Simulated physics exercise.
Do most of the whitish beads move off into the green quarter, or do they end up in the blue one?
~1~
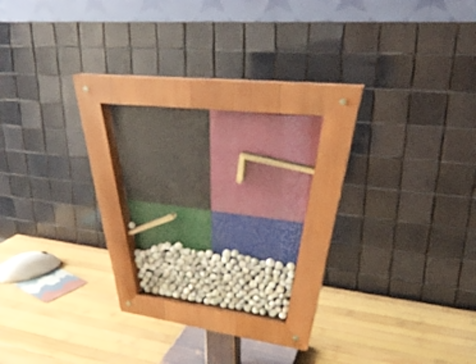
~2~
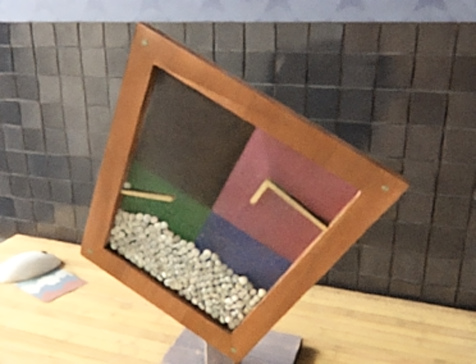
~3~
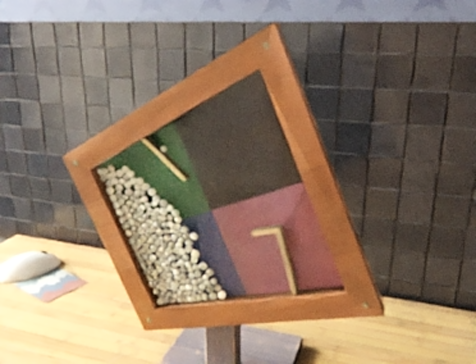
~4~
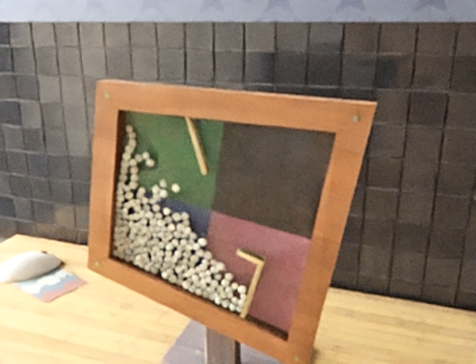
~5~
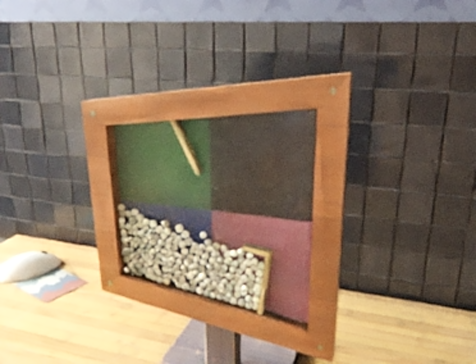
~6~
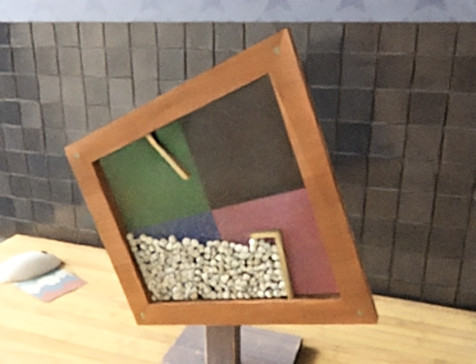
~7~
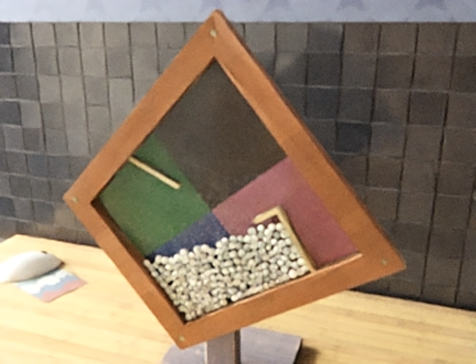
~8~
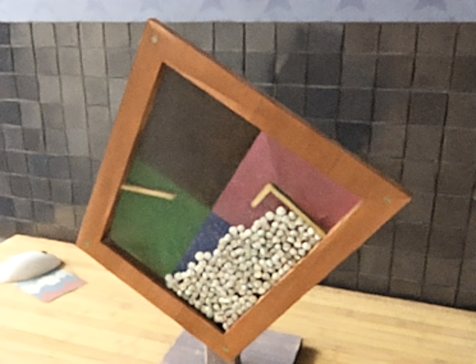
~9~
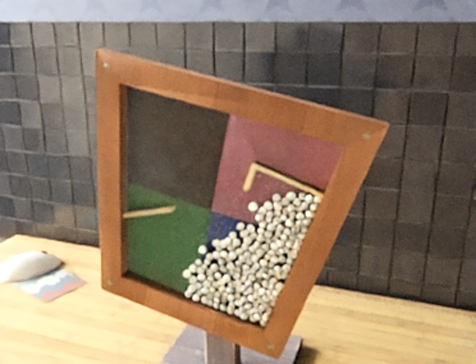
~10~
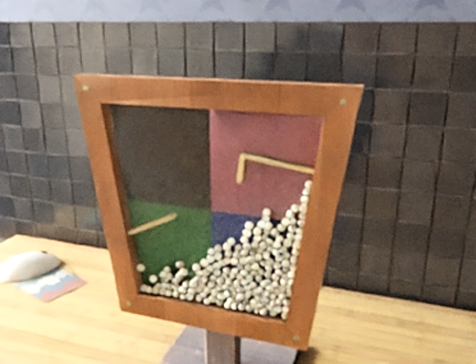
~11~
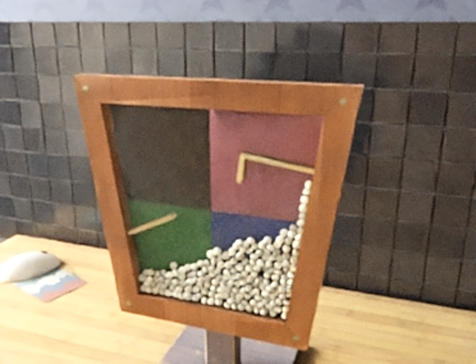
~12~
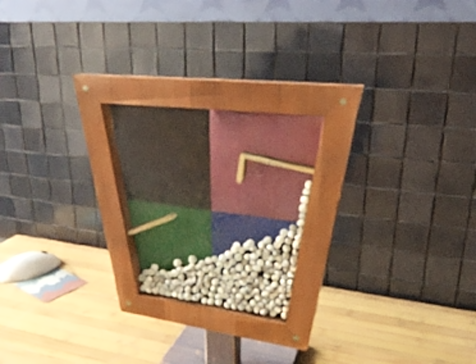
Most of them end up in the blue quarter, at the lower right of the box.
